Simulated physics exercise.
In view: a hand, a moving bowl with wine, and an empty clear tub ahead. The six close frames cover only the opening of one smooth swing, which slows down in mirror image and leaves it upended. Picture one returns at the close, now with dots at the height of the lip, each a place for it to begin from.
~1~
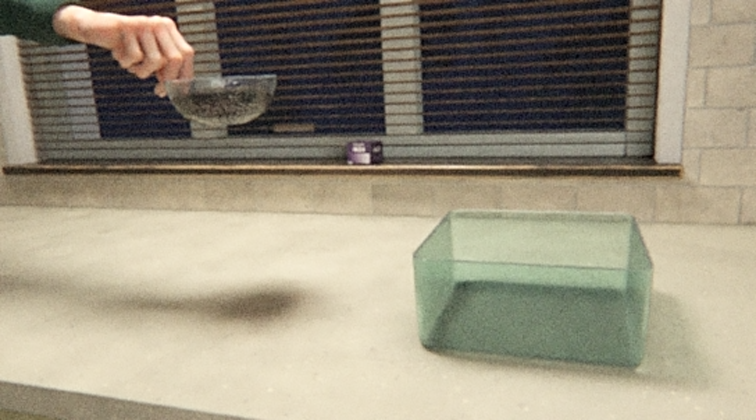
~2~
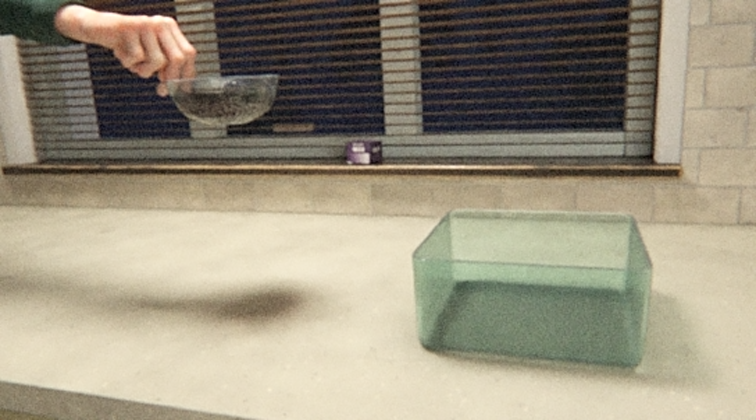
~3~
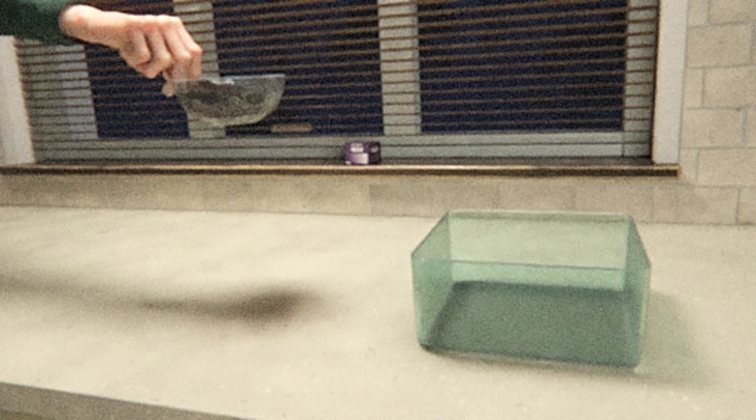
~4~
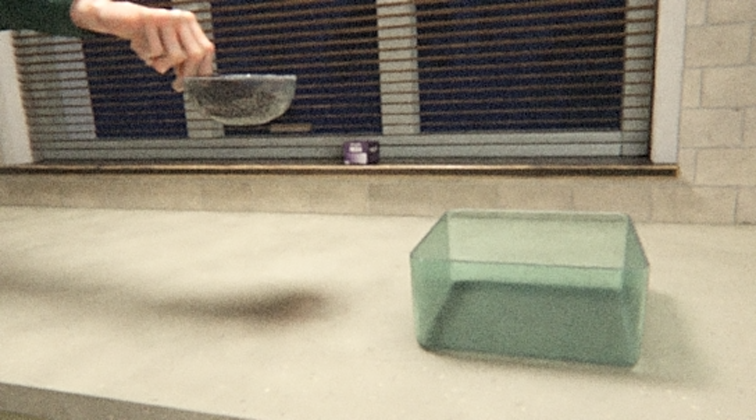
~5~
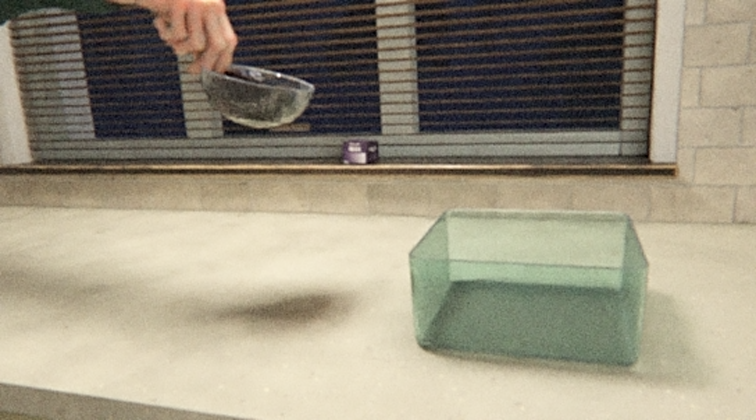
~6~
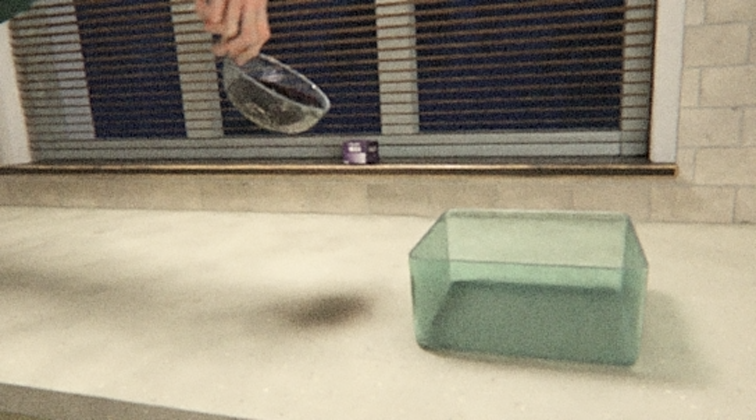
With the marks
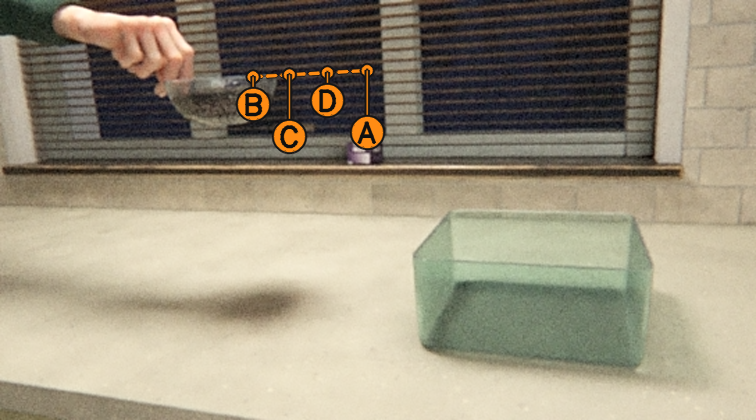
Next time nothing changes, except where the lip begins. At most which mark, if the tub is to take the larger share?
The limit is C.
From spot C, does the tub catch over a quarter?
Yes, it does.
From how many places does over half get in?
Three.
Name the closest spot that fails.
Spot B.
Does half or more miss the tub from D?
No, that is safe.
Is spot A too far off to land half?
No.
On the marked copy, A at (367, 70); B at (253, 76); C at (289, 74); D at (327, 72).
Choosing A, about 79 % lands in the tub, 9 % falls short and 12 % goes beside or beyond.
Choosing B, about 19 % lands in the tub, 78 % falls short and 3 % goes beside or beyond.
Choosing C, about 69 % lands in the tub, 18 % falls short and 13 % goes beside or beyond.
Choosing D, about 80 % lands in the tub, 4 % falls short and 16 % goes beside or beyond.
